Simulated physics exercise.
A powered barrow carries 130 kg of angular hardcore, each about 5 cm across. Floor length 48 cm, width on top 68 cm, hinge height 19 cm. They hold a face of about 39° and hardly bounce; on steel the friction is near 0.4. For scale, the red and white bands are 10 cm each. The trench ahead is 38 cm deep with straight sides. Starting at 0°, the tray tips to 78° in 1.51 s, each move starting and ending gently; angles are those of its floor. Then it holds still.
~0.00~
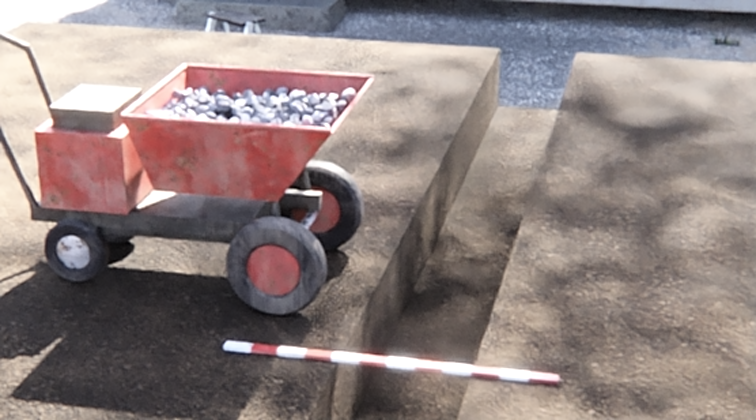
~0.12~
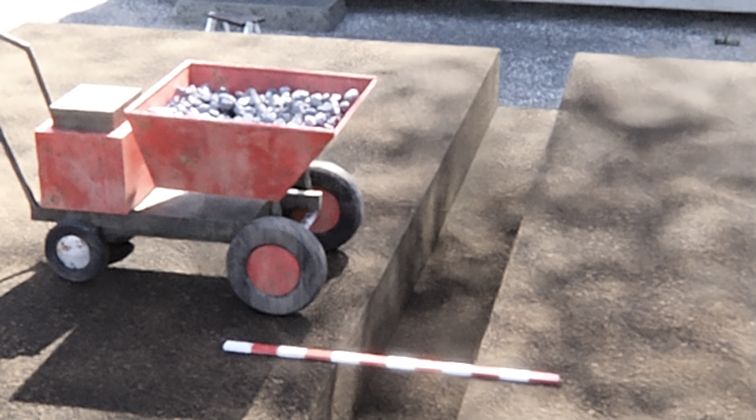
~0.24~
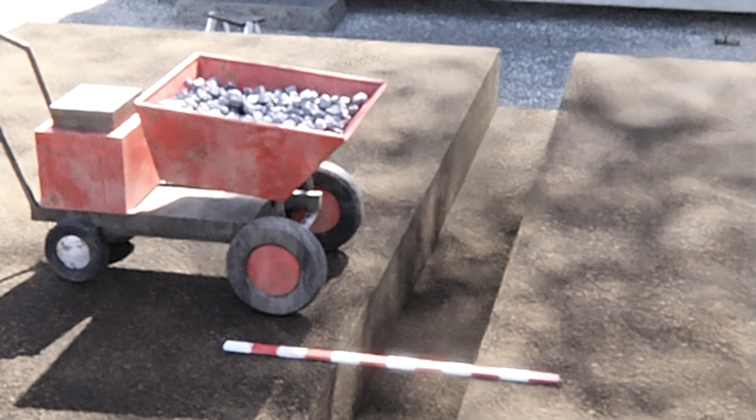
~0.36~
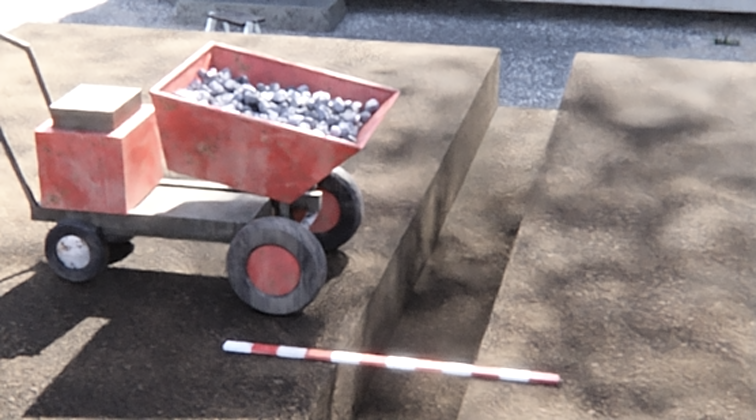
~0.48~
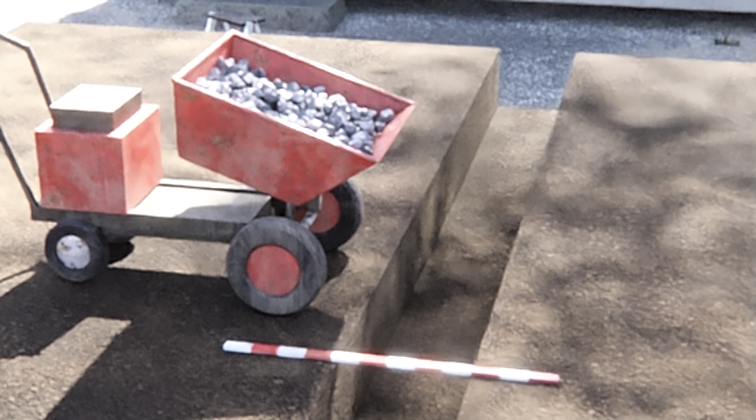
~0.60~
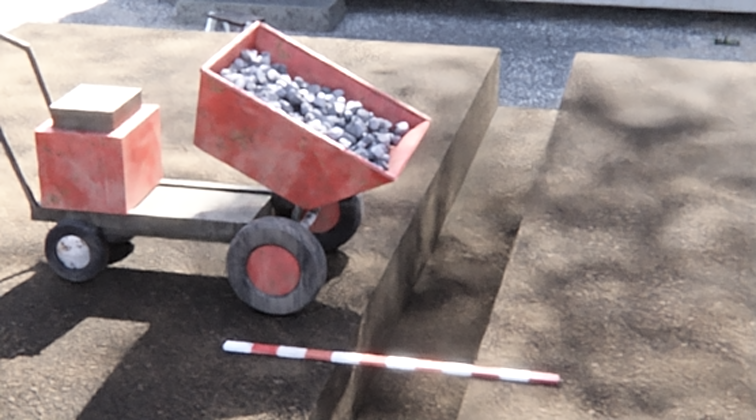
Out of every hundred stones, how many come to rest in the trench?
About 88 per cent.
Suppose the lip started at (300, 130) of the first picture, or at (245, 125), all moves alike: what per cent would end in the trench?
About 100 and 100 per cent.
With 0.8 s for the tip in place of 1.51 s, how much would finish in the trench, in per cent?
It would be near 75 per cent.
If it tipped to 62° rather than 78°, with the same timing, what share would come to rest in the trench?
It would be near 30 per cent.
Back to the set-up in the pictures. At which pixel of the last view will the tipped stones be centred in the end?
Near (464, 359).
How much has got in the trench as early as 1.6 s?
About 30 per cent by then.
After 1.1 s the floor is at 66°; 99 % in the tray, 1 % in the trench; the foremost stones are at (456, 248).
After 1.6 s the floor is at 78°; 62 % in the tray, 31 % in the trench, 7 % past the trench; the foremost stones are at (563, 306).
After 2.0 s the floor is at 78°; 29 % in the tray, 59 % in the trench, 12 % past the trench; the foremost stones are at (618, 308).
After 3.9 s the floor is at 78°; 0 % in the tray, 88 % in the trench, 12 % past the trench; the foremost stones are at (622, 308).
